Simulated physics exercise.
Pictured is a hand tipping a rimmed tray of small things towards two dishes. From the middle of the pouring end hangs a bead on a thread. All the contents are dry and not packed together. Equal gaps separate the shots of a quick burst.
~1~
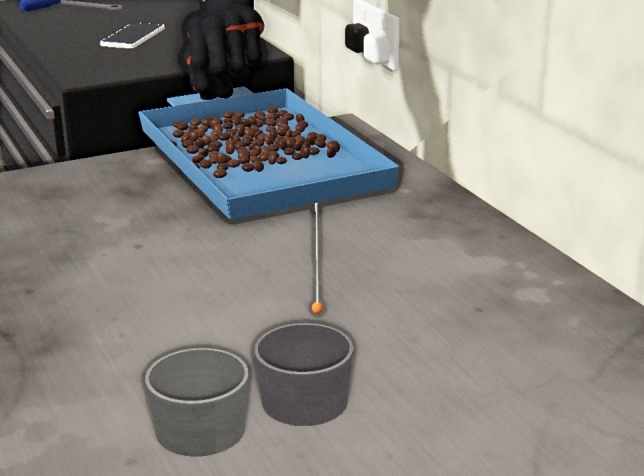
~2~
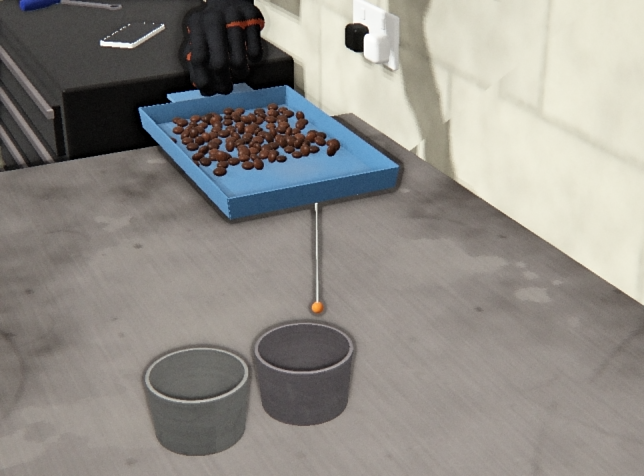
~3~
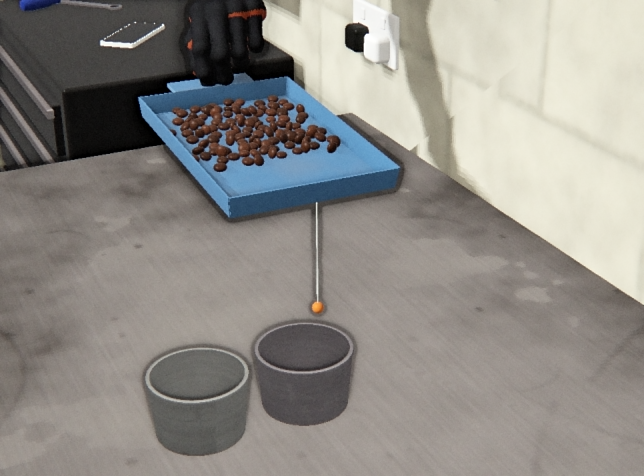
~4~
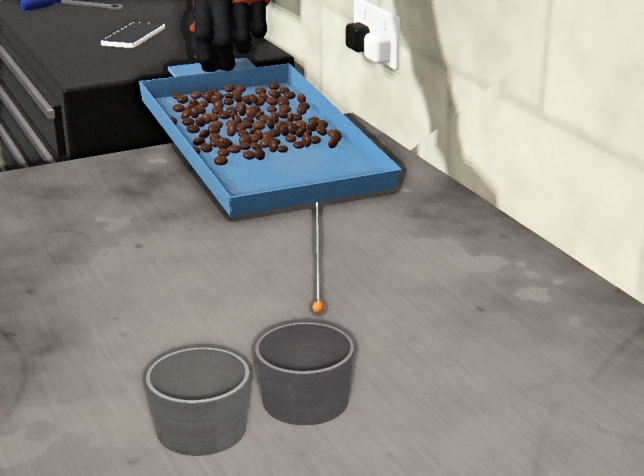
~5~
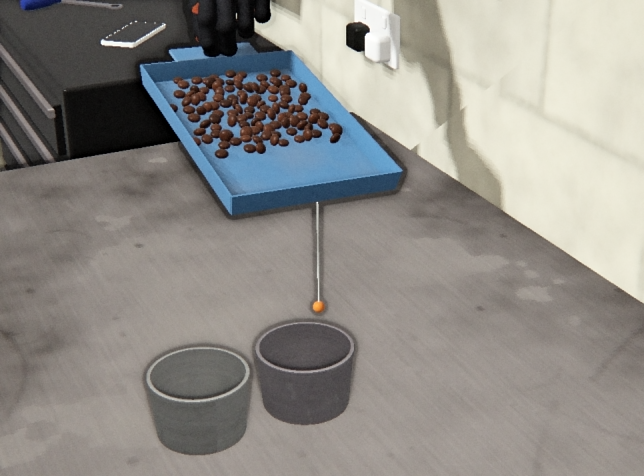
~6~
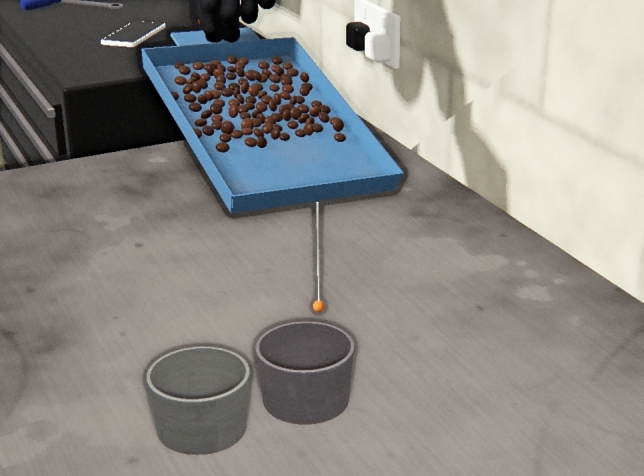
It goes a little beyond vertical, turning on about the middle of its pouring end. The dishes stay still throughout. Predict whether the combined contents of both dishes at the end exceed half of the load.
The combined contents fall short of half.
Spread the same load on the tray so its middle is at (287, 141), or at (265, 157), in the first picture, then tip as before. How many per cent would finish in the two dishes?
You'd see roughly 10 per cent first and roughly 20 per cent second.
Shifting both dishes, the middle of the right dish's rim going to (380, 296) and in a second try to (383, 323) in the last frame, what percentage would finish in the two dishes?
About 10 per cent first, then about 70 per cent.
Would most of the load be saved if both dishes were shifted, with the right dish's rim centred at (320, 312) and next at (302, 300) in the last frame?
For the two tries in order: Not as much as half, not as much as half.
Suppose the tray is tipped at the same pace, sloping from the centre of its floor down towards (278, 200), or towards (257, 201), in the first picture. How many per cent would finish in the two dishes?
First case about 70 percent; second case about 50 percent.
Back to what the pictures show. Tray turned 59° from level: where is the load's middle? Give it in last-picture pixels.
Look about (351, 171) in the last picture.
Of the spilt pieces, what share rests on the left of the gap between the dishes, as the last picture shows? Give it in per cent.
Roughly 0 percent.
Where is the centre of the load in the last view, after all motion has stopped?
Centre at rest: Close to (393, 383).
Shortly afterwards, tray tipped steeply; all but a few on the tray; a little in the air.
Next, tray tipped right over; near two thirds on the tray; only a few in the right dish; near a third outside both; only a few in the air.
Some moments later, tray tipped past a quarter turn; near a quarter in the right dish; the bulk outside both.
In the end, tray tipped past a quarter turn; none at all in the left dish; near a quarter in the right dish; the bulk outside both.
